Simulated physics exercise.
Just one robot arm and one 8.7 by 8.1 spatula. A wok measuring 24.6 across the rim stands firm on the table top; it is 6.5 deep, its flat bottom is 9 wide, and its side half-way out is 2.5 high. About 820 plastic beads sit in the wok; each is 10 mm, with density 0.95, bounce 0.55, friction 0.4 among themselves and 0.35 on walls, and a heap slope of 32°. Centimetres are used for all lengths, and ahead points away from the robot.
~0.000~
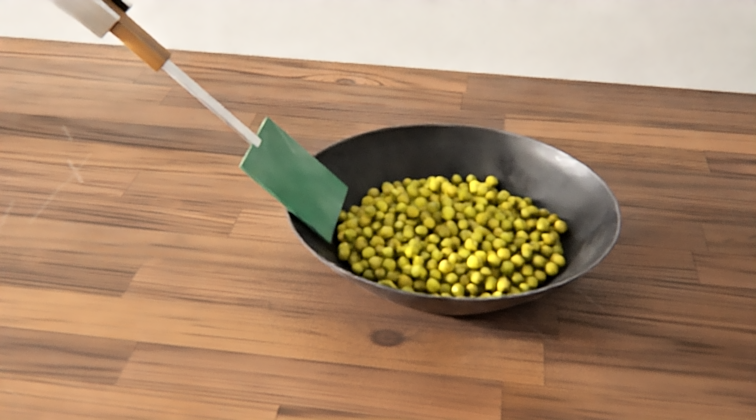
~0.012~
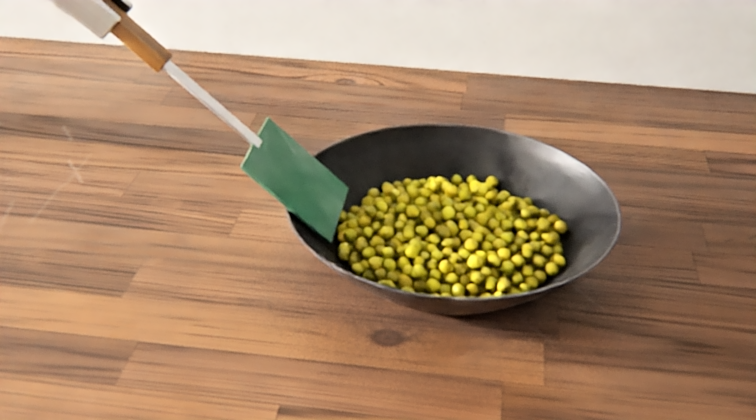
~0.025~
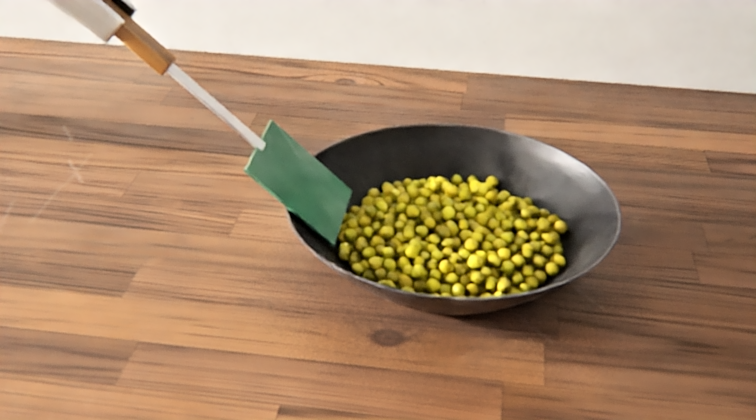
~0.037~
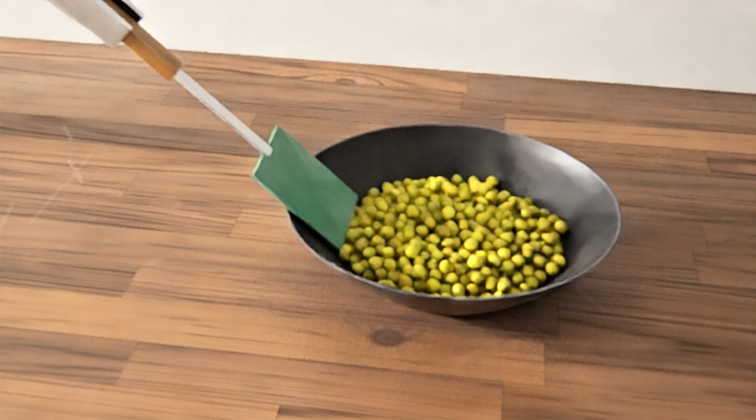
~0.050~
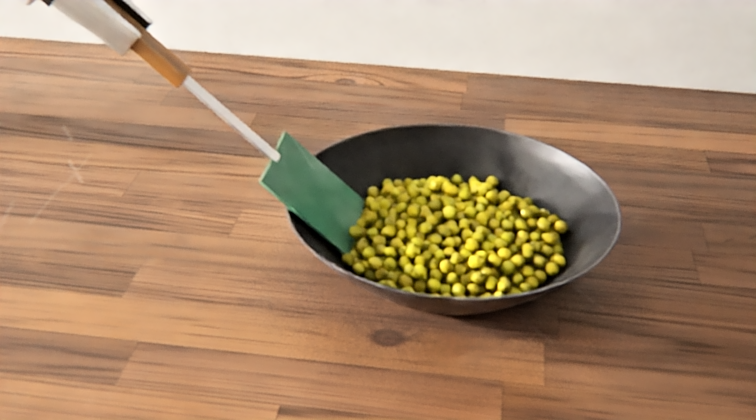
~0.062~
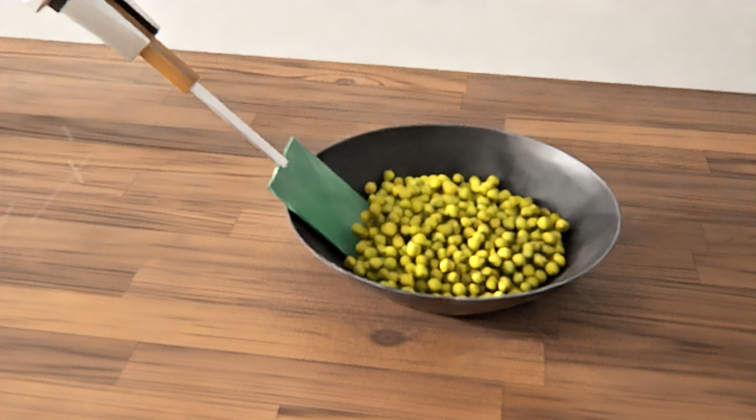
At first, a robot arm holds a green spatula against the left inner side of a dark wok filled with yellow-green beads on a wooden table. The spatula then slides slowly down and slightly right, pressing into the beads, and the nearest ones shift and bunch up a little along its edge.
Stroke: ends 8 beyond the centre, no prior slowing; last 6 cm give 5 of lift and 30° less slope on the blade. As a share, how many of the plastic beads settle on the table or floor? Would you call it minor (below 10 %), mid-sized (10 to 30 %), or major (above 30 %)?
I would call it mid-sized.
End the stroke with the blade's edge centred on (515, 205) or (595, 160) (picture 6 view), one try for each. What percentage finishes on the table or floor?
Roughly 0 and 35 per cent.
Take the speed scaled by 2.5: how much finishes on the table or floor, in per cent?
I'd put it at about 45 per cent.
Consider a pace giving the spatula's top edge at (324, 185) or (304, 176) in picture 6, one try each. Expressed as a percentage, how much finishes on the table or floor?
First try around 45 %, second try around 40 %.
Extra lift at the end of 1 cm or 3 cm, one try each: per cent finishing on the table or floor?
I'd say close to 15 percent for the first and close to 20 percent for the second.
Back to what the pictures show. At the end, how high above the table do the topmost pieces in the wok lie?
Some 7.5 cm above the table.
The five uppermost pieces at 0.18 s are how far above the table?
I'd put them at about 6 centimetres above the table.
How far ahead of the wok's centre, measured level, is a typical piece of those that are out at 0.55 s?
I reckon roughly 16 centimetres.
After 0.18 s, sloping 42°, highest piece 6 above the table; 825 in the wok.
After 0.29 s, sloping 30°, highest piece 8 above the table; 824 in the wok, 1 on the blade or in flight.
After 0.55 s, sloping 12°, highest piece 9 above the table; 655 in the wok, 126 on the table or floor, 44 on the blade or in flight.
After 1.60 s, sloping 12°, highest piece 7 above the table; 649 in the wok, 176 on the table or floor.
At rest, 649 in the wok, 176 on the table or floor. That is 21 % on the table or floor.
